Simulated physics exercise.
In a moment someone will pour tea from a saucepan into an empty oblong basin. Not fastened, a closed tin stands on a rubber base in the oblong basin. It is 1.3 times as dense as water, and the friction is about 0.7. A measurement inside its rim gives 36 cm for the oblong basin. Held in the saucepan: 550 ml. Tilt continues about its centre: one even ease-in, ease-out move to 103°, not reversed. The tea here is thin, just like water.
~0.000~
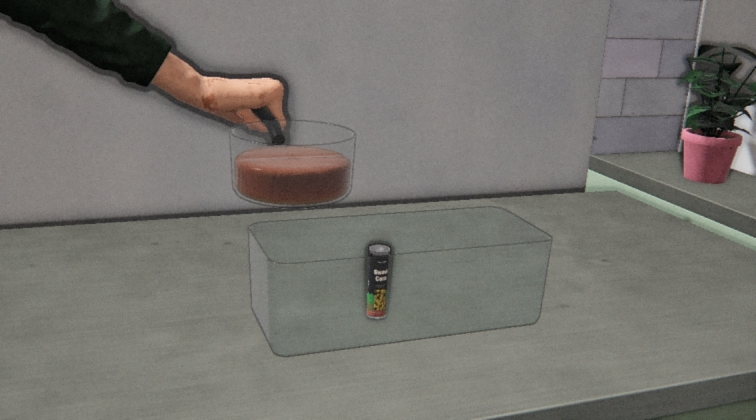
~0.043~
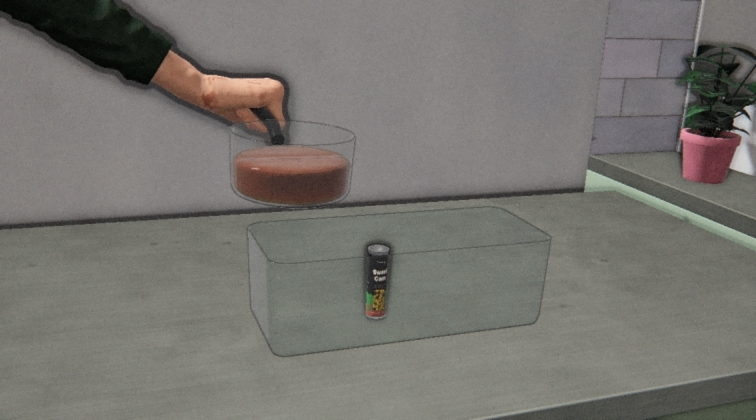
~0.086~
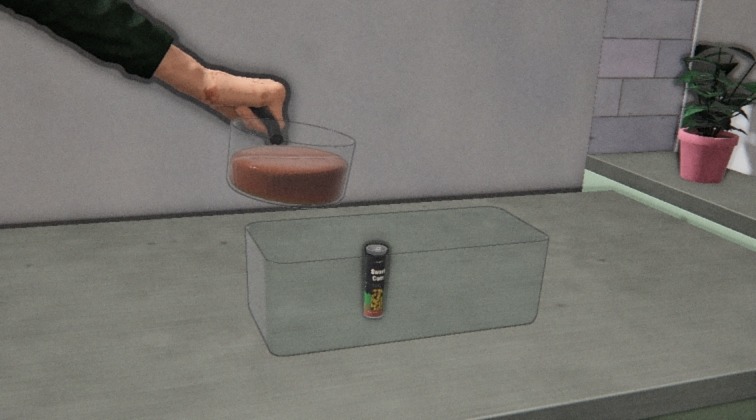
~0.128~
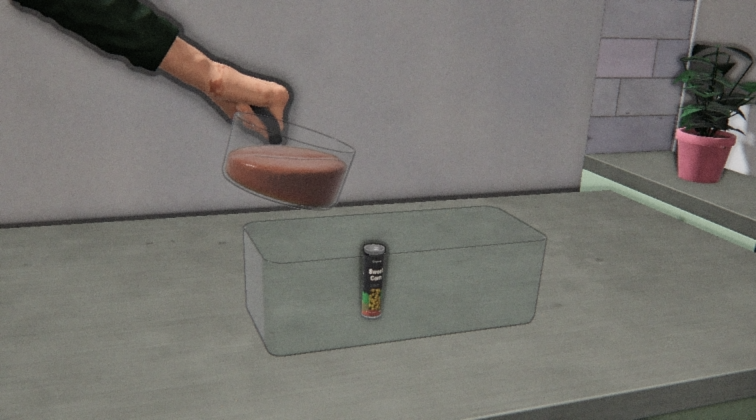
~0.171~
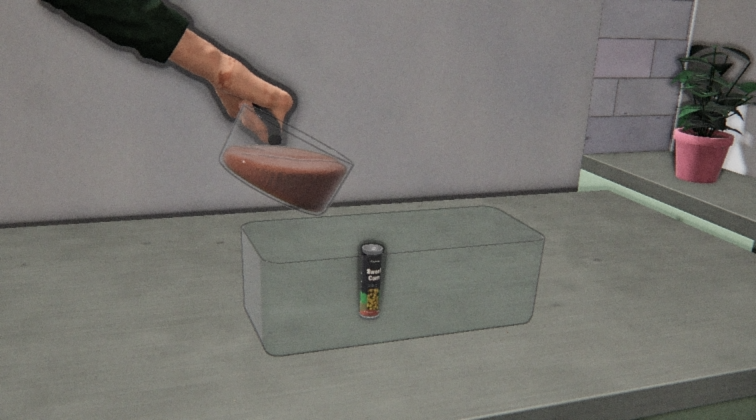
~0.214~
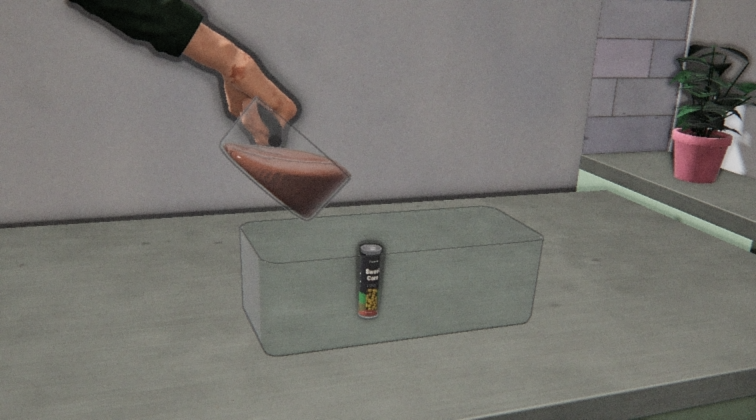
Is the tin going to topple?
Yes.
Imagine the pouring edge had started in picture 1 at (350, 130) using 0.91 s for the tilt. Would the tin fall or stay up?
After that, the tin stays vertical.
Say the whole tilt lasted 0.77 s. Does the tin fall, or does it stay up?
Then the tin does not tip.
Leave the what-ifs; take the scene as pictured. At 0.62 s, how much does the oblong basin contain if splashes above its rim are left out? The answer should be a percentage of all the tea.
Around 90 parts in a hundred.
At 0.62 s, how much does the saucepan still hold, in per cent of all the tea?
Roughly 7 percent remains.
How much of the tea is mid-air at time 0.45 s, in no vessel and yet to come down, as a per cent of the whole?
26 per cent.
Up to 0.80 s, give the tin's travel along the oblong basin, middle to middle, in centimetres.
About 7 cm.
Then, 0.45 s in, the tilt is 101° and 23 per cent is still to pour; the tin stands where it began.
Then, 0.62 s in, the tilt is 103° and 7 per cent is still to pour; the tin leans 10°.
Then, 0.80 s in, the tilt is 103° and 1 per cent is still to pour; the tin lies on its side.
Then, 0.99 s in, the tilt is 103° and 0 per cent is still to pour; the tin lies on its side.
Finally, the tin lies on its side.
